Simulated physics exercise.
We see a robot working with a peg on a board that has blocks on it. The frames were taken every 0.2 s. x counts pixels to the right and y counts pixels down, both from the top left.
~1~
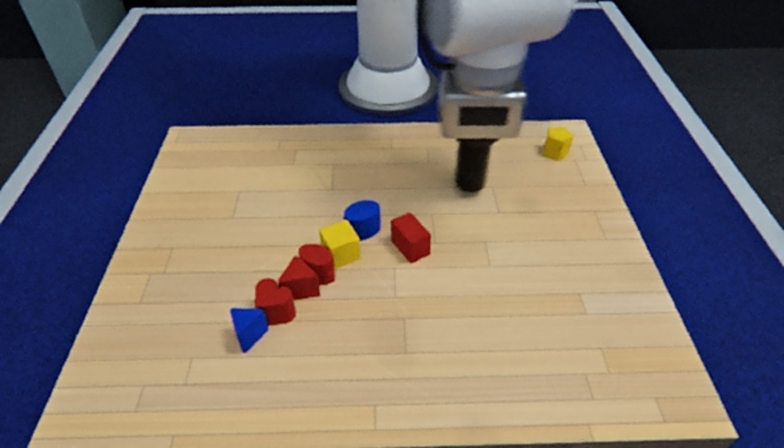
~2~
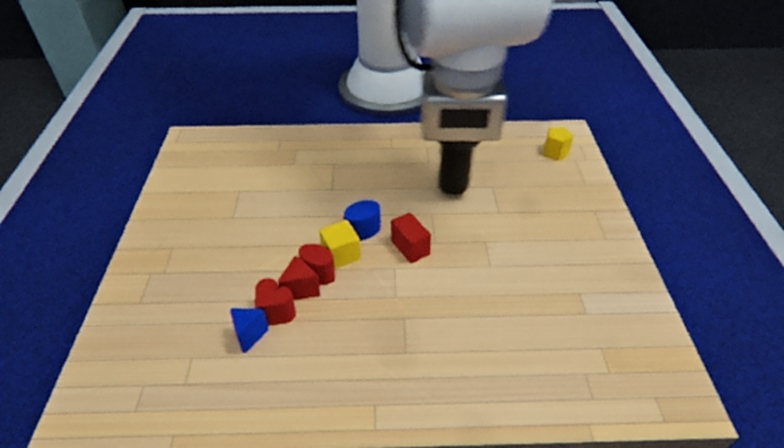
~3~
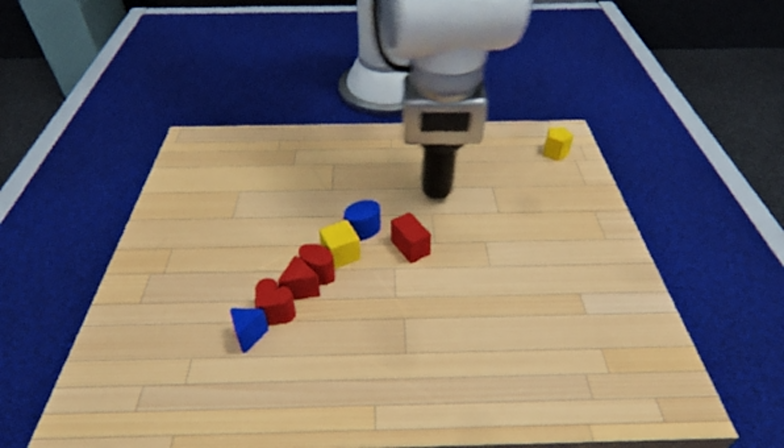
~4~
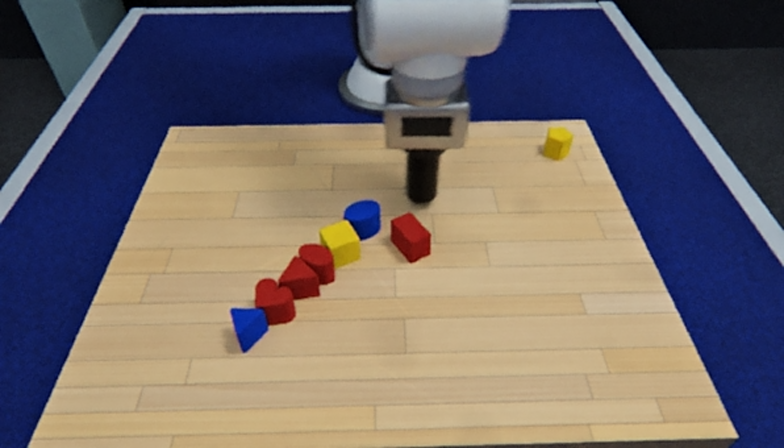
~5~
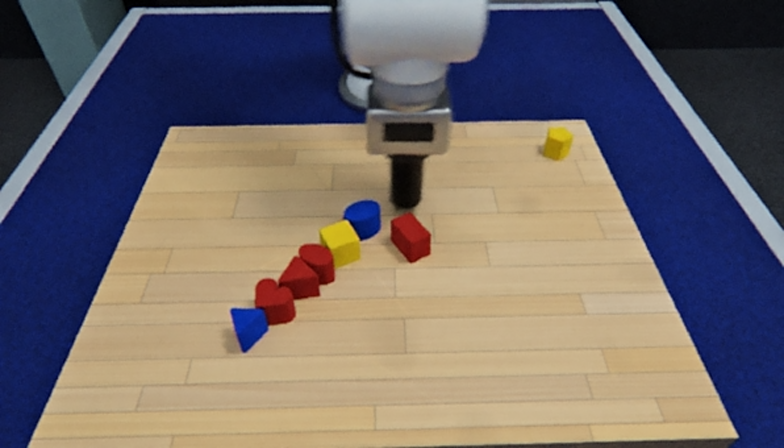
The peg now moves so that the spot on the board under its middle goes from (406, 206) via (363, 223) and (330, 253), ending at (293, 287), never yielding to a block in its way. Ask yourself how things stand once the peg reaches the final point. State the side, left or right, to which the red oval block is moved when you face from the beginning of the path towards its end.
My answer: Left.
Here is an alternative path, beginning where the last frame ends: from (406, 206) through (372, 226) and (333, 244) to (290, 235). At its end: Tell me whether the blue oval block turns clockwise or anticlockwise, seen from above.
Viewed from above, clockwise.
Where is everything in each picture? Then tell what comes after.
The first picture shows lower end of the peg at (470, 183), tops of blocks, blue triangle at (244, 317), red heart-shaped block at (271, 292), red triangle at (297, 270), red oval block at (315, 253), yellow square piece at (339, 234), blue oval block at (362, 209), red rectangular block at (411, 227).
The second picture shows peg at (453, 185), blocks as before.
The third picture shows peg at (437, 188), blocks as before.
The fourth picture shows peg at (421, 193), blocks as before.
The fifth picture shows peg at (406, 198), blue triangle at (244, 317), red heart-shaped block at (271, 292), red triangle at (297, 270), red oval block at (315, 253), yellow square piece at (339, 234), blue oval block at (362, 209), red rectangular block at (411, 227).
What follows on the original path. One third of the way, peg at (362, 216); red heart-shaped block at (267, 295); red triangle at (293, 277); red oval block at (314, 260); yellow square piece at (323, 238), turned 60° anticlockwise; blue oval block at (332, 216), turned 35° clockwise.
Two thirds of the way, peg at (328, 246); blue triangle at (224, 337), turned 35° clockwise; red heart-shaped block at (253, 315); red triangle at (281, 296); red oval block at (304, 280), turned 25° anticlockwise; yellow square piece at (299, 257), turned 70° anticlockwise; blue oval block at (297, 223), turned 115° clockwise.
At the end, peg at (292, 279); blue triangle at (212, 347), turned 55° clockwise; red heart-shaped block at (244, 329); red triangle at (275, 312); red oval block at (302, 293), turned 35° anticlockwise; yellow square piece at (261, 288), turned 110° anticlockwise; blue oval block at (295, 224), turned 130° clockwise; red rectangular block not moved.
